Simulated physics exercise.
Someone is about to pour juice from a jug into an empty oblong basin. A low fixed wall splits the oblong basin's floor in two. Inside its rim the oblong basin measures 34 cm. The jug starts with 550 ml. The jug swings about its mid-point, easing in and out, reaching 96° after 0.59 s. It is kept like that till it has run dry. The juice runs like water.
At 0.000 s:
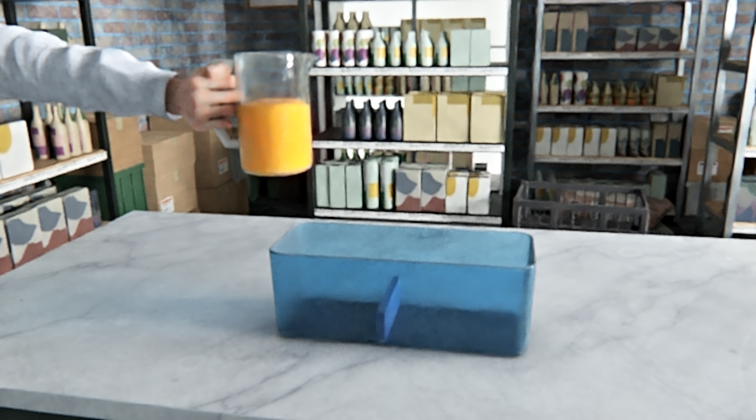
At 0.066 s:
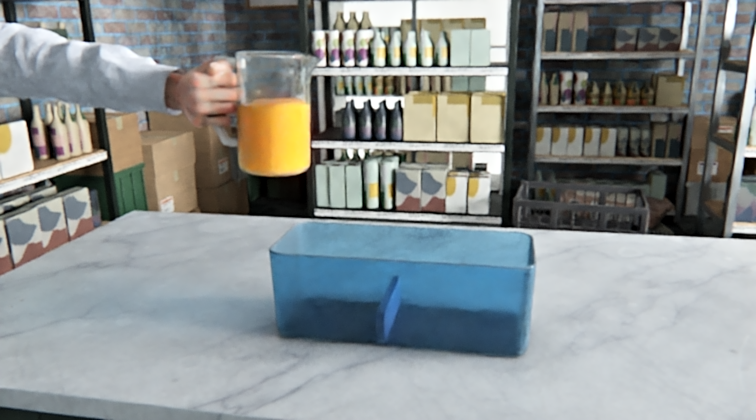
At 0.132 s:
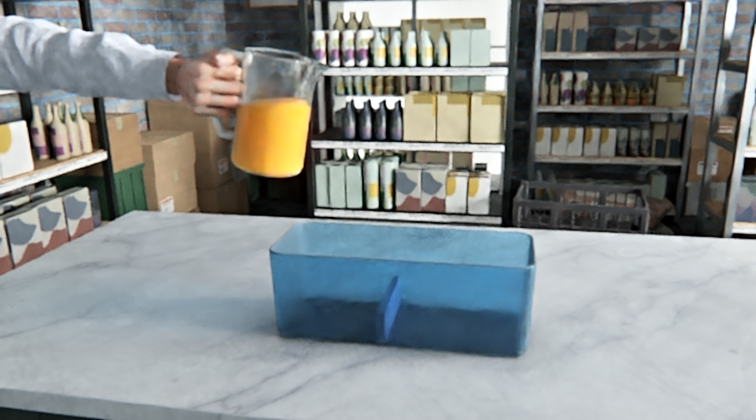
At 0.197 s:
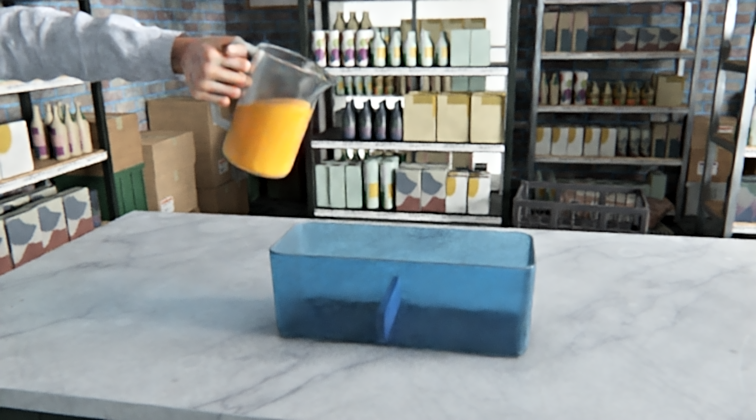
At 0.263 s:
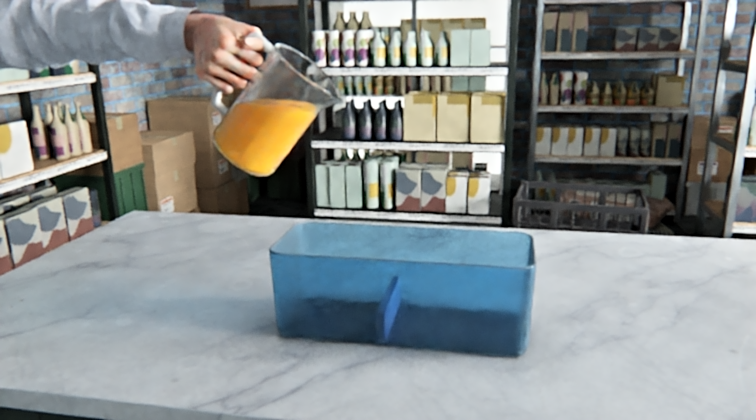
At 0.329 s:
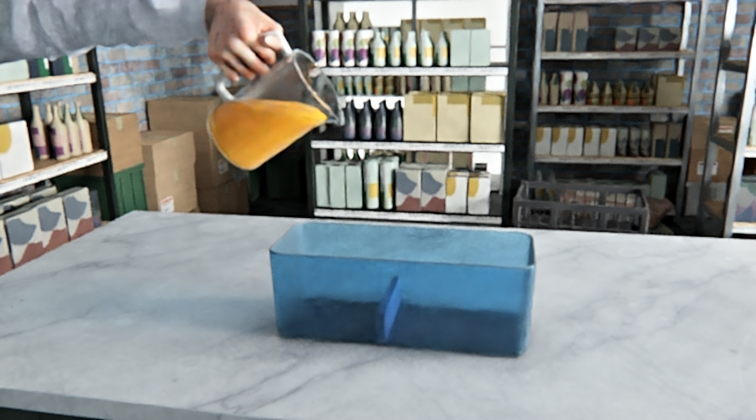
Glass jug of orange juice tilting steadily rightward in a person's hand above a blue oblong basin on a marble counter.
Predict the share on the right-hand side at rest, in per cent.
Roughly 67 per cent is past the wall.
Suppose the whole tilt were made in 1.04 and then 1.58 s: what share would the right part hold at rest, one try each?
First 70, then 70 per cent.
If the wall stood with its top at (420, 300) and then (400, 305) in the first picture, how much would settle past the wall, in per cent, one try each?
In turn about 15 and 45 per cent.
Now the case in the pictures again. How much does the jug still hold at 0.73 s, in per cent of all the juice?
Near 40 in a hundred.
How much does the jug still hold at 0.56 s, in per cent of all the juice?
Some 76 per cent.
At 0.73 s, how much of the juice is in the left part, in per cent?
Near 12 in a hundred.
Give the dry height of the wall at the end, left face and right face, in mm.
Some 34 mm on the left and 28 mm on the right.
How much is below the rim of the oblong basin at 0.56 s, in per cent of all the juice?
Near 3 in a hundred.
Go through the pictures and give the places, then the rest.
It leans 0°; its right rim is at (319, 55); the juice meets the walls at (244, 102) and (306, 102); the oblong basin's rim runs from (284, 237) to (534, 251); the wall's top is at (389, 294), in the first picture.
It leans 3°; its right rim is at (322, 58); the juice meets the walls at (244, 102) and (306, 102), in the second picture.
It leans 11°; its right rim is at (329, 67); the juice meets the walls at (245, 104) and (308, 102), in the third picture.
It leans 24°; its right rim is at (338, 82); the juice meets the walls at (239, 113) and (311, 104), in the fourth picture.
It leans 40°; its right rim is at (344, 102); the juice meets the walls at (228, 116) and (317, 108), in the fifth picture.
It leans 57°; its right rim is at (344, 124); the juice meets the walls at (223, 106) and (324, 113), in the sixth picture.
After 0.56 s the tilt is 95° and 77 per cent is still to pour, 3 is left of the wall and 0 right of it.
After 0.73 s the tilt is 96° and 39 per cent is still to pour, 11 is left of the wall and 23 right of it.
After 0.90 s the tilt is 96° and 19 per cent is still to pour, 12 is left of the wall and 57 right of it.
After 1.09 s the tilt is 96° and 9 per cent is still to pour, 19 is left of the wall and 66 right of it.
In the end 30 per cent lies left of the wall, 67 right of it and 1 outside.
